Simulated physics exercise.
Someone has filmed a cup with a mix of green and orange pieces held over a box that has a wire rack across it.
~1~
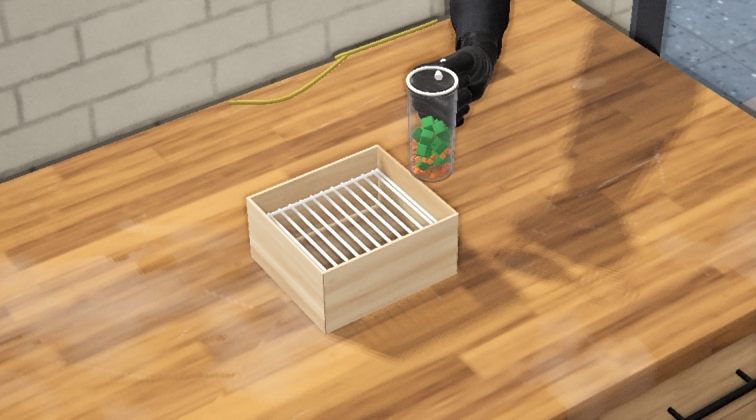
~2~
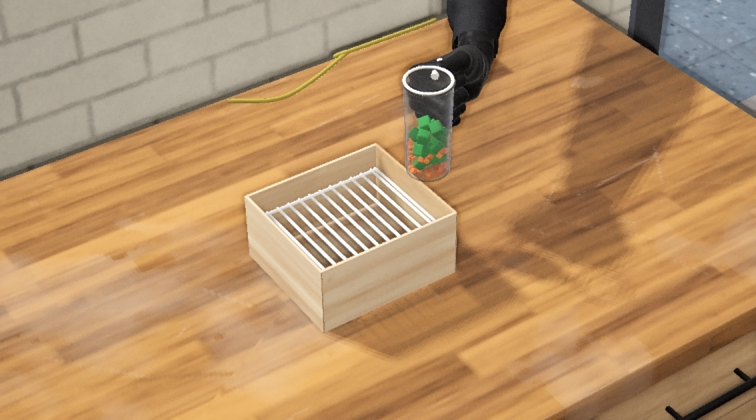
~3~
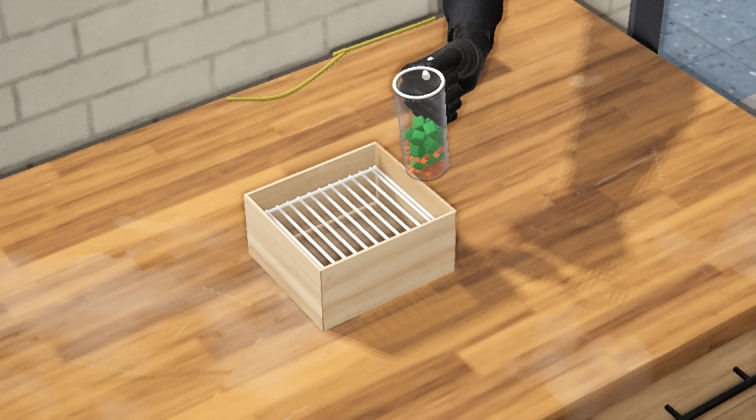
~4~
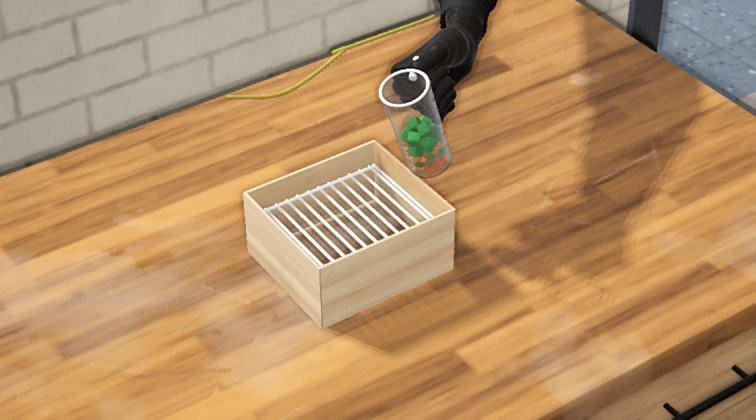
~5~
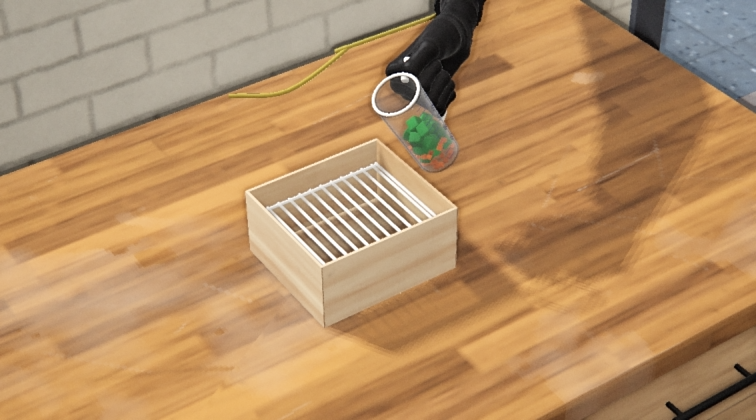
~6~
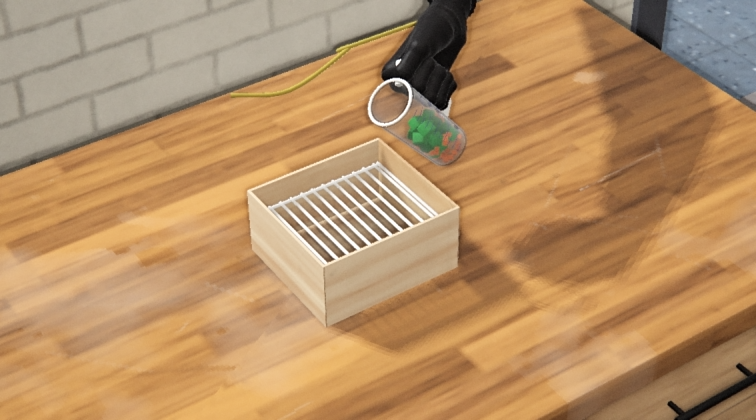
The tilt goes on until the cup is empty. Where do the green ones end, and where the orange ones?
Here the green bits stay on top, and the orange bits drop through.
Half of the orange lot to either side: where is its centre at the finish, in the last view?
Near (374, 245).
Then, 0.33 s past the last view, green ones, all in the cup; orange ones, all in the cup.
Then, 0.68 s past the last view, green ones, all in the cup; orange ones, all in the cup.
Then, 1.10 s past the last view, green ones, about half in the cup, about half on or over the wires; orange ones, nearly all in the cup, a small part on or over the wires.
Finally, green ones, all on the wires, none under the rack; orange ones, all under the rack.
